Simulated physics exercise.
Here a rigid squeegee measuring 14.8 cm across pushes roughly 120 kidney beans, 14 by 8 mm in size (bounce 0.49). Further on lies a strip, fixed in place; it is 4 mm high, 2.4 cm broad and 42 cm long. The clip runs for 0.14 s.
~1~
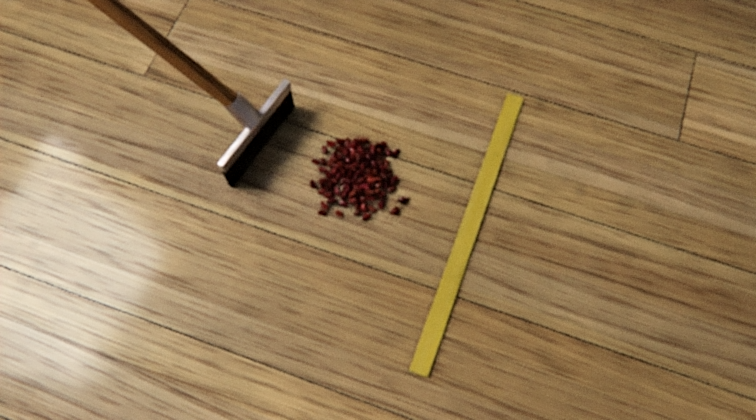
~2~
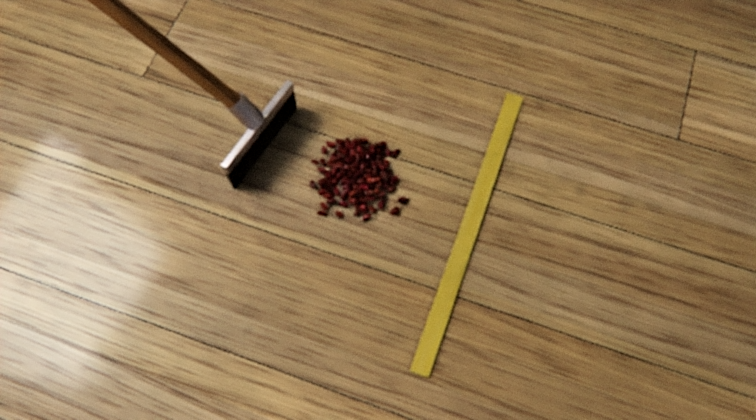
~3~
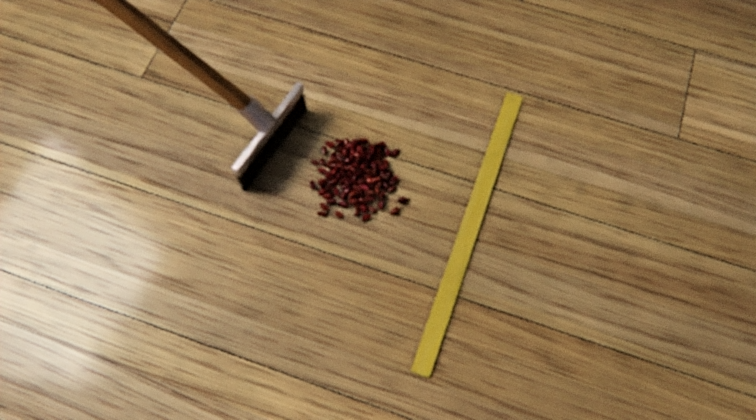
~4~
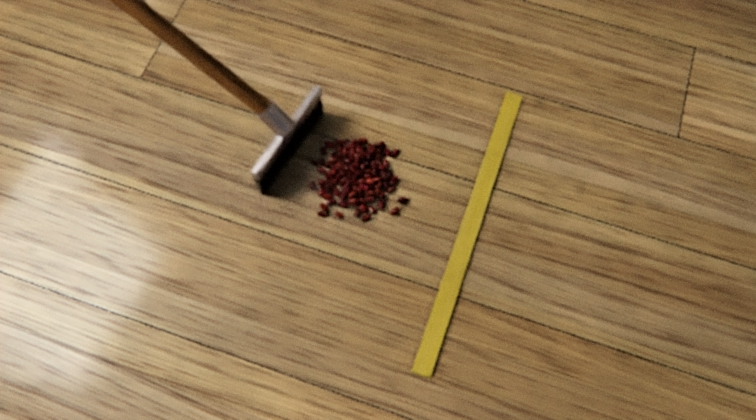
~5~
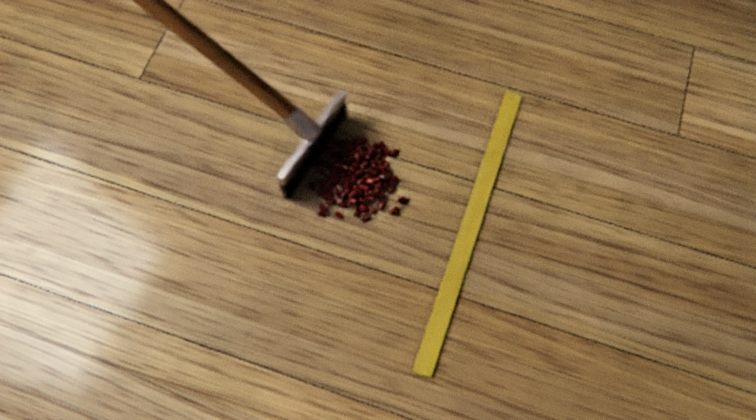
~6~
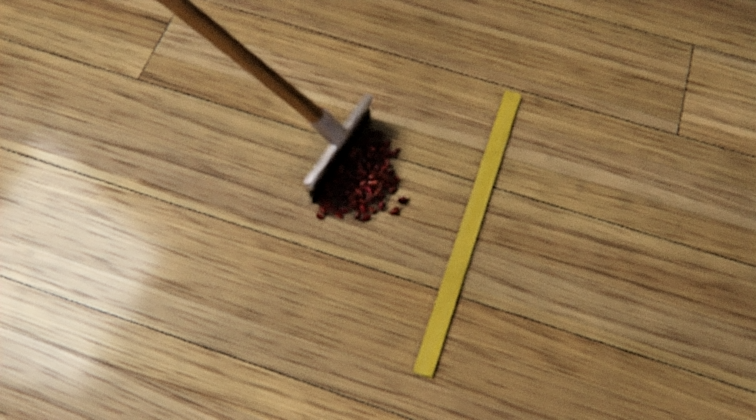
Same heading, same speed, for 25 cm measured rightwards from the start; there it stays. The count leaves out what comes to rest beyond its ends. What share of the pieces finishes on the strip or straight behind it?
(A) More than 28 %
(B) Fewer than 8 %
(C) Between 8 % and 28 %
More than 28 % (A).
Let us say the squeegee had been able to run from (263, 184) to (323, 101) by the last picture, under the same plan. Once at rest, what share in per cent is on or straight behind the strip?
It ends up over 10.
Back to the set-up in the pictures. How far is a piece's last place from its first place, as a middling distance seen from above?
That works out to about 18 centimetres.
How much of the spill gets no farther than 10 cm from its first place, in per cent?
5% or so.
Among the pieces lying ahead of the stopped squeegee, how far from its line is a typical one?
About 6 centimetres.
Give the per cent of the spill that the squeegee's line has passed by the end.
About 5 per cent.
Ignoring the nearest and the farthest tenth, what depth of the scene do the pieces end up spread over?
Close to 24 cm front to back.
Then, 0.12 s after the last picture, squeegee 24 cm from its start, spill 22 cm wide; elsewhere 100 %.
Then, 0.24 s after the last picture, squeegee 25 cm from its start, spill 28 cm wide; on or straight behind the strip 35 %, elsewhere 65 %.
Then, 0.35 s after the last picture, squeegee 25 cm from its start, spill 29 cm wide; on or straight behind the strip 40 %, elsewhere 60 %.
In the end, on or straight behind the strip 40 %, elsewhere 60 %.
